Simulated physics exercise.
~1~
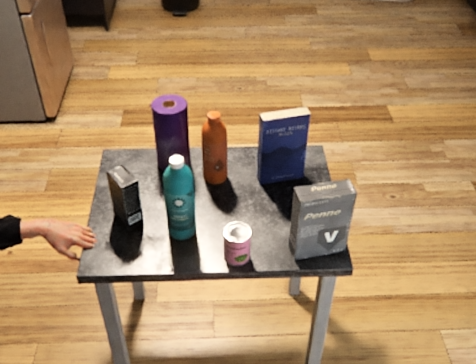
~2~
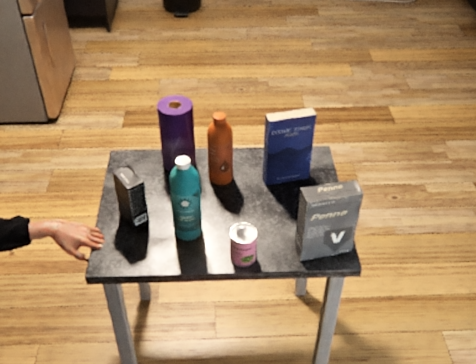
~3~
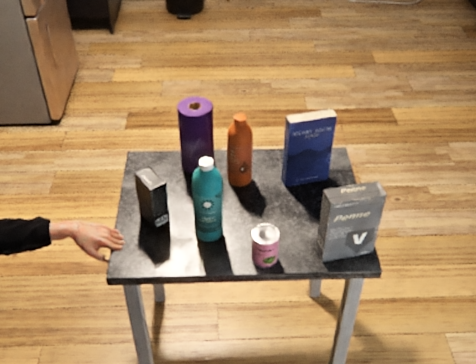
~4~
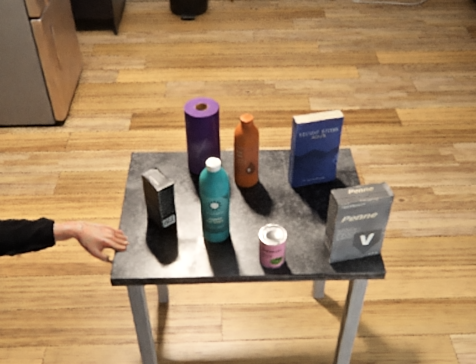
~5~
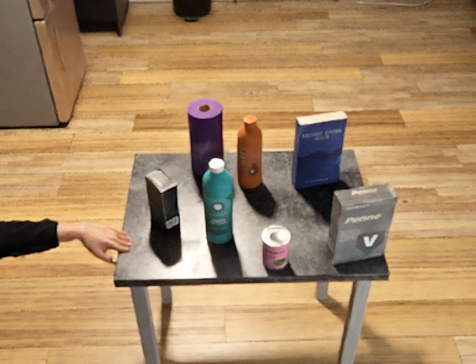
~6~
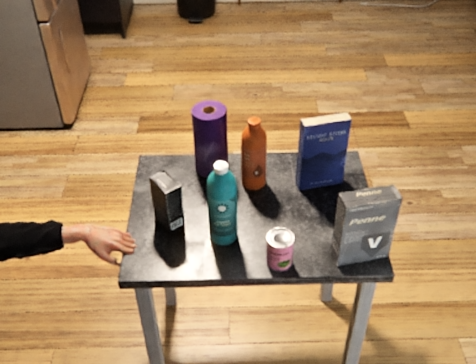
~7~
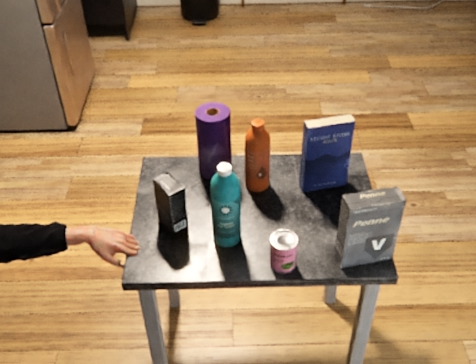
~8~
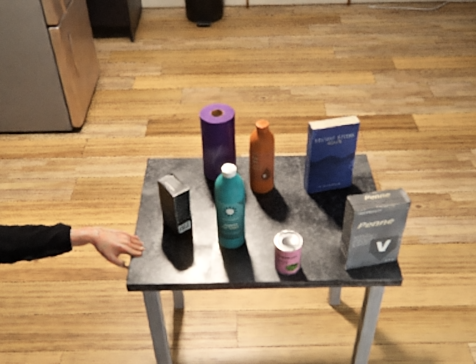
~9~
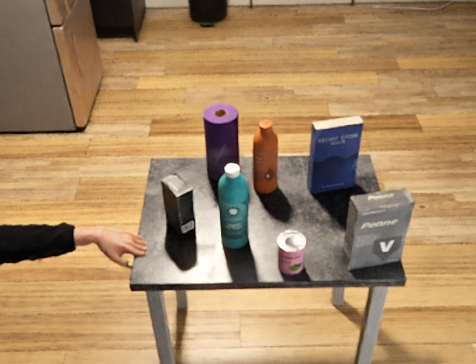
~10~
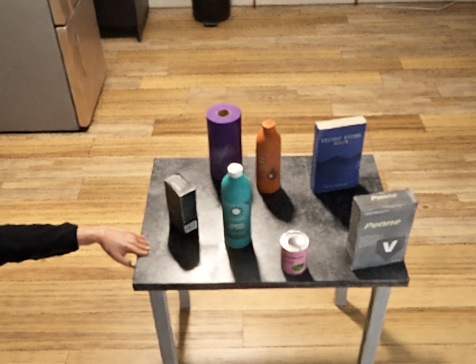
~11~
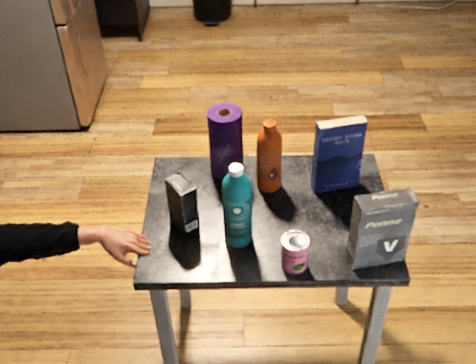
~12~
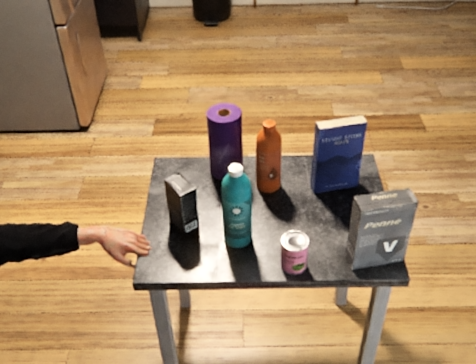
On a small table in a room with a wooden floor, seven upright items, including bottles, packets, a pink tin, a purple roll and a blue book, shift rightward in view while a hand rests at the left edge, and all remain standing in their places on the tabletop.
